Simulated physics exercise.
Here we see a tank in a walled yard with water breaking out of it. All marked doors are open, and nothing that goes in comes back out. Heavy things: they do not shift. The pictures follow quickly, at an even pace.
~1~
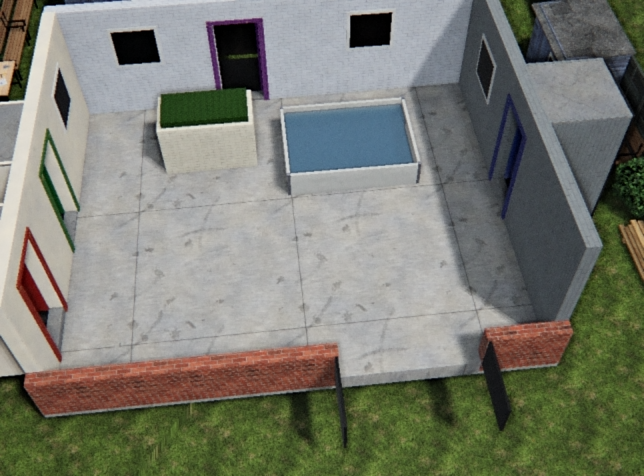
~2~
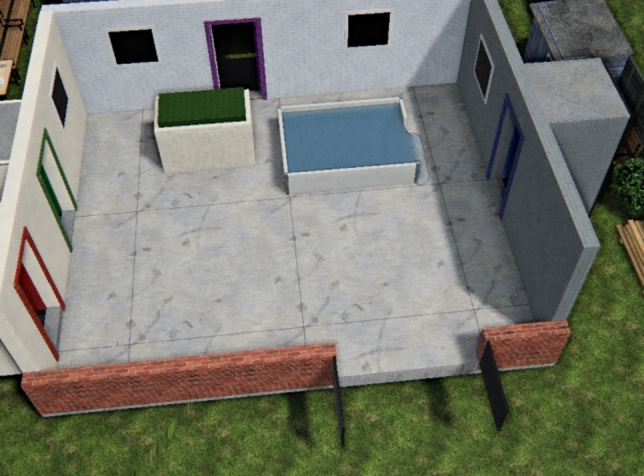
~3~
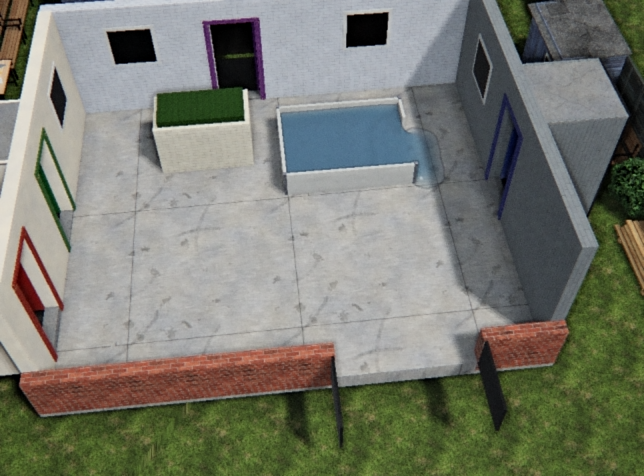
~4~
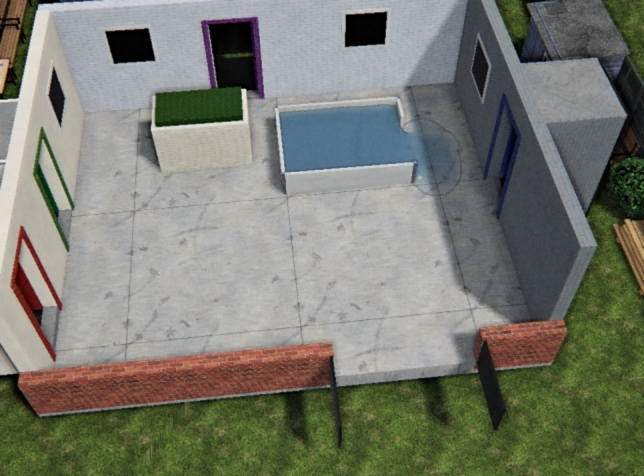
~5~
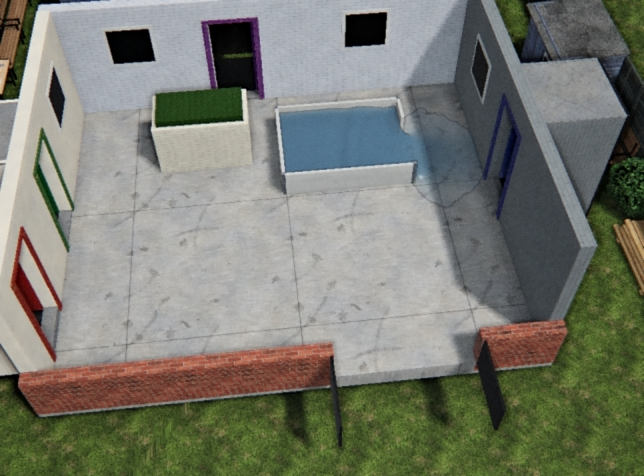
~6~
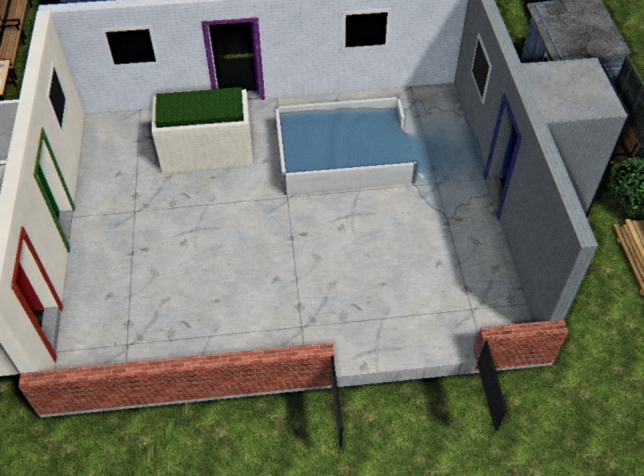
Water breaks out of the tank's right side and spreads across the walled yard's floor.
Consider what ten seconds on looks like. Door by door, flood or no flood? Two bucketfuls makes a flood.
Green door: No flood, purple door: No flood, blue door: Flood, red door: No flood.
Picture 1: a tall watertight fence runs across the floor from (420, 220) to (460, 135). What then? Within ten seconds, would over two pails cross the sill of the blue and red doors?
Blue falls short; red falls short.
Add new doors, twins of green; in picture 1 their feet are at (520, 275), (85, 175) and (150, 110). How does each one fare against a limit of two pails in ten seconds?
As listed: Keeps below it, lets less in, is under.
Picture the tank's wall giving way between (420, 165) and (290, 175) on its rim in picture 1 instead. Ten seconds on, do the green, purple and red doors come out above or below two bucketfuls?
Green: Under the line; purple: Under the line; red: Under the line.
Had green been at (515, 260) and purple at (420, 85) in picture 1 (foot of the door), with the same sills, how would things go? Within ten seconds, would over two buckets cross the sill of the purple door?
Result - purple: Crosses the limit.
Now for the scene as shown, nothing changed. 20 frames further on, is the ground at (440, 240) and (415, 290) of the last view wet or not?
Going in order, I'd call them drenched and drenched.
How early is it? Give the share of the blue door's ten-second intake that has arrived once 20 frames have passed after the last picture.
It should be near 85 percent of the ten-second total.
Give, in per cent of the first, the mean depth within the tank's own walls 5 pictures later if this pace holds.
Roughly 74 per cent.
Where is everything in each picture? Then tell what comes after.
The first frame shows the open tank at (348, 138) is whole and still.
In the second frame, water pours out at (408, 153) and has run to (412, 135).
In the third frame, water pours out at (407, 154) and has run to (440, 179).
In the fourth frame, the front is at (446, 133), out from the gap at (405, 154).
In the fifth frame, the front is at (469, 133), out from the gap at (405, 154).
In the sixth frame, water pours out at (406, 154) and has run to (465, 118).
A moment on, water covers 10 % of the floor; the green door not reached, the purple door not reached, the blue door under two buckets in, the red door not reached.
Next, water covers 15 % of the floor; the green door not reached, the purple door not reached, the blue door over two buckets in, the red door not reached.
Then, water covers 25 % of the floor; the green door not reached, the purple door not reached, the blue door over two buckets in, the red door not reached.
Later, water covers 45 % of the floor; the green door not reached, the purple door wet at the sill, nothing in, the blue door over two buckets in, the red door not reached.
In the end, water covers 75 % of the floor; the green door wet at the sill, nothing in, the purple door wet at the sill, nothing in, the blue door over two buckets in, the red door wet at the sill, nothing in.
